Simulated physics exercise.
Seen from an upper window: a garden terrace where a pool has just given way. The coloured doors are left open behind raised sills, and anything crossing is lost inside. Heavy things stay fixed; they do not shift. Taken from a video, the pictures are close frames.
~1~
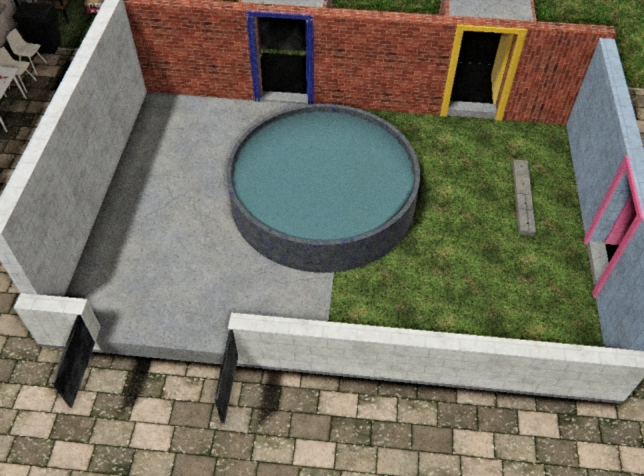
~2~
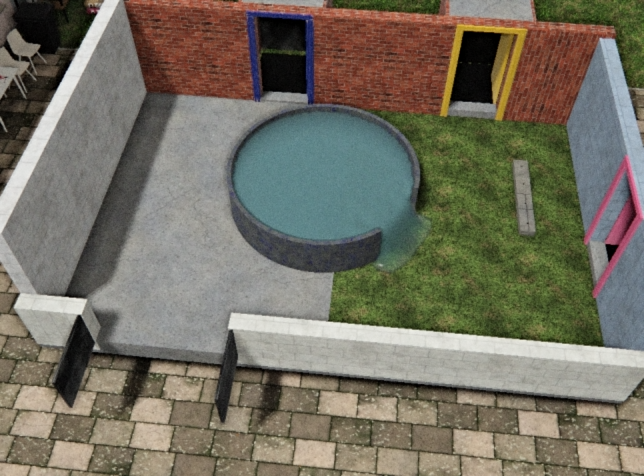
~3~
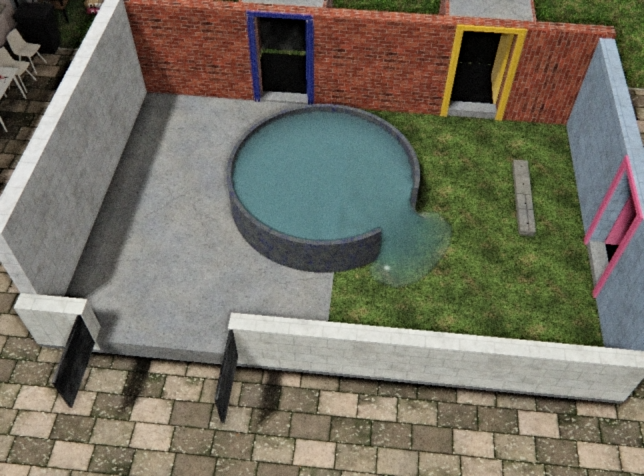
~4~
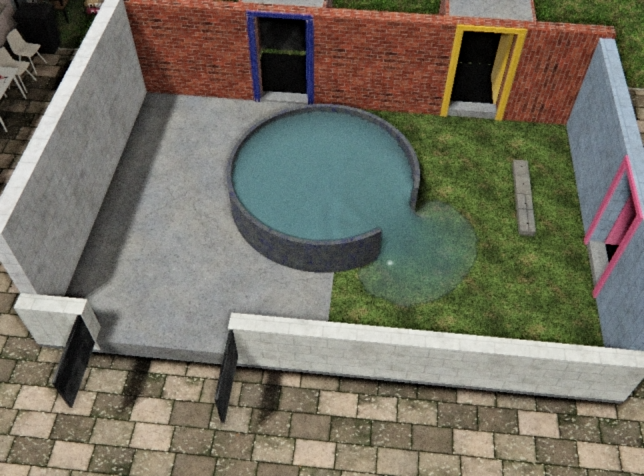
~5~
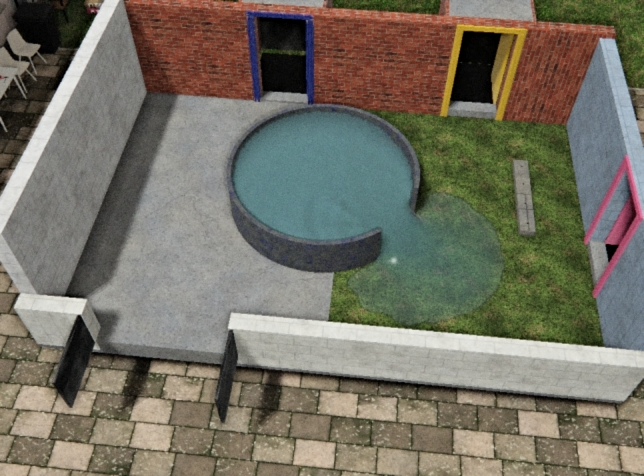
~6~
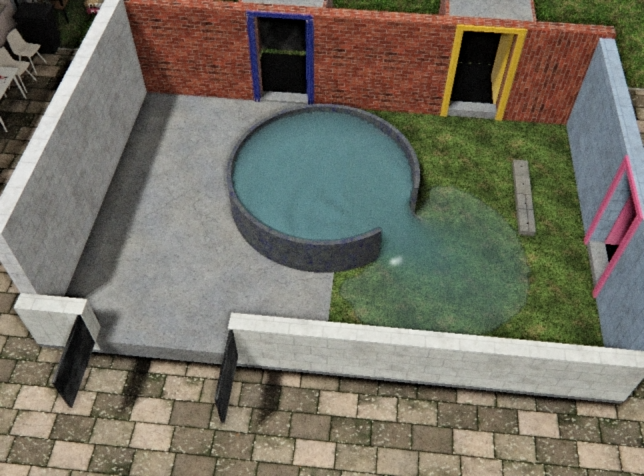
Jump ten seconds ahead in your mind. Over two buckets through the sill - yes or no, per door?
Blue door - no, pink door - yes, yellow door - no.
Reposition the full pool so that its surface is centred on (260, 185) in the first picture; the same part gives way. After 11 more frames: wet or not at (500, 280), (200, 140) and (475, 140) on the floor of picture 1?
Taking them in the order asked: Inundated, then spared, then spared.
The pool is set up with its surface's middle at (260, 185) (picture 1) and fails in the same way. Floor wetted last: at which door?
The door you want is the one in blue.
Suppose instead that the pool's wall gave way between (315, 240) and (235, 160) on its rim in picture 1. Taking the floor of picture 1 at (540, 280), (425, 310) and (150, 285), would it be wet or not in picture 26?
Untouched, soaked, soaked.
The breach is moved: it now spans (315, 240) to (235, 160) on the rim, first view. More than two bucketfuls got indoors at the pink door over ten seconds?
In short: The pink one lets less in.
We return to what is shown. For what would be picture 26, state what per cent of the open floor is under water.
Close to 45 in a hundred, I think.
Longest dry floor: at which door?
Answer: The blue-painted one.
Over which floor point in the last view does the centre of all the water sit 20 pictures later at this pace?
The water's middle lies around (394, 233).
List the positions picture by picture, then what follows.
Still water in the pool at (323, 172), in the first frame.
The front is at (381, 267), out from the gap at (399, 230), in the second frame.
The front is at (400, 282), out from the gap at (398, 231), in the third frame.
The front is at (403, 302), out from the gap at (398, 232), in the fourth frame.
The front is at (494, 281), out from the gap at (398, 231), in the fifth frame.
Water pours out at (398, 231) and has run to (516, 306), in the sixth frame.
A moment on, water covers 25 % of the floor; the blue door not reached, the pink door not reached, the yellow door not reached.
Next, water covers 30 % of the floor; the blue door not reached, the pink door under two buckets in, the yellow door not reached.
Then, water covers 45 % of the floor; the blue door not reached, the pink door over two buckets in, the yellow door not reached.
Later, water covers 65 % of the floor; the blue door not reached, the pink door far over two buckets in, the yellow door wet at the sill, nothing in.
In the end, water covers 95 % of the floor; the blue door wet at the sill, nothing in, the pink door far over two buckets in, the yellow door wet at the sill, nothing in.
